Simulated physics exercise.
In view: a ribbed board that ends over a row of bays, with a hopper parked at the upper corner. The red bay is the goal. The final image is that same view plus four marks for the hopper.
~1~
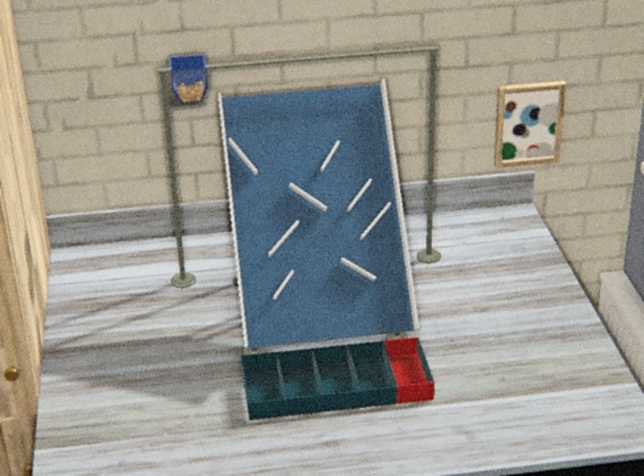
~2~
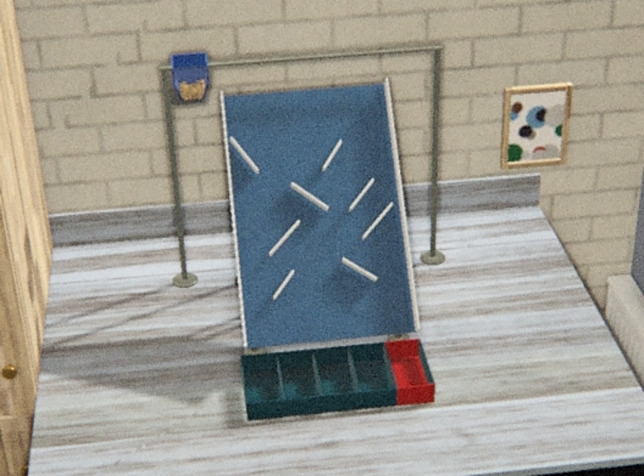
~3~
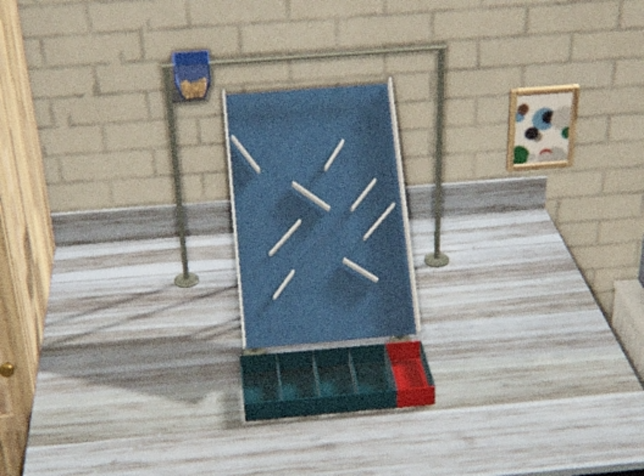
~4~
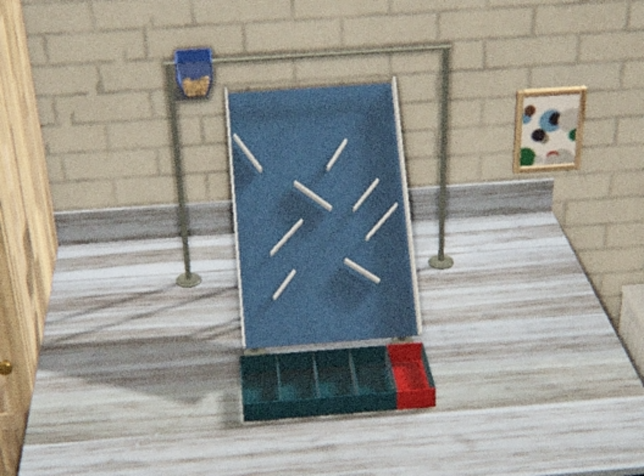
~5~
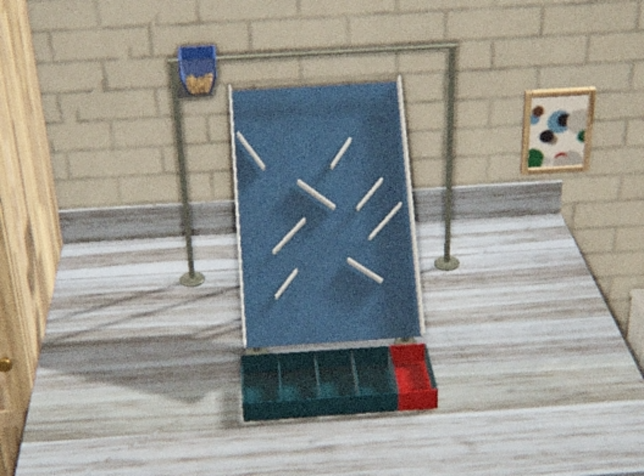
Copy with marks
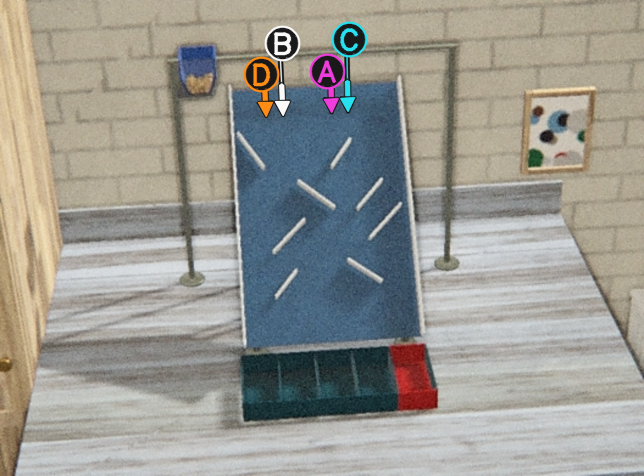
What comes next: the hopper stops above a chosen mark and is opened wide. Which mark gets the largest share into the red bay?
Go for A.
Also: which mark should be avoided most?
It is D.
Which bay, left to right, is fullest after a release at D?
The first.
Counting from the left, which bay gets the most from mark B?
It is the first one.
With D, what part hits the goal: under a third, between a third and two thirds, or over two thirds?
Under a third.
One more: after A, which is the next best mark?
C.
On the marked copy, mark A meets the board at (331, 107); mark B meets the board at (282, 110); mark C meets the board at (347, 106); mark D meets the board at (265, 111).
If A is chosen, about two thirds in the red bay, about a quarter in other bays, a small part held on the board.
If B is chosen, about a quarter in the red bay, most in other bays, a stray few outside the box.
If C is chosen, about a third in the red bay, about half in other bays, a stray few held on the board, a stray few outside the box.
If D is chosen, a small part in the red bay, nearly all in other bays, a stray few outside the box.
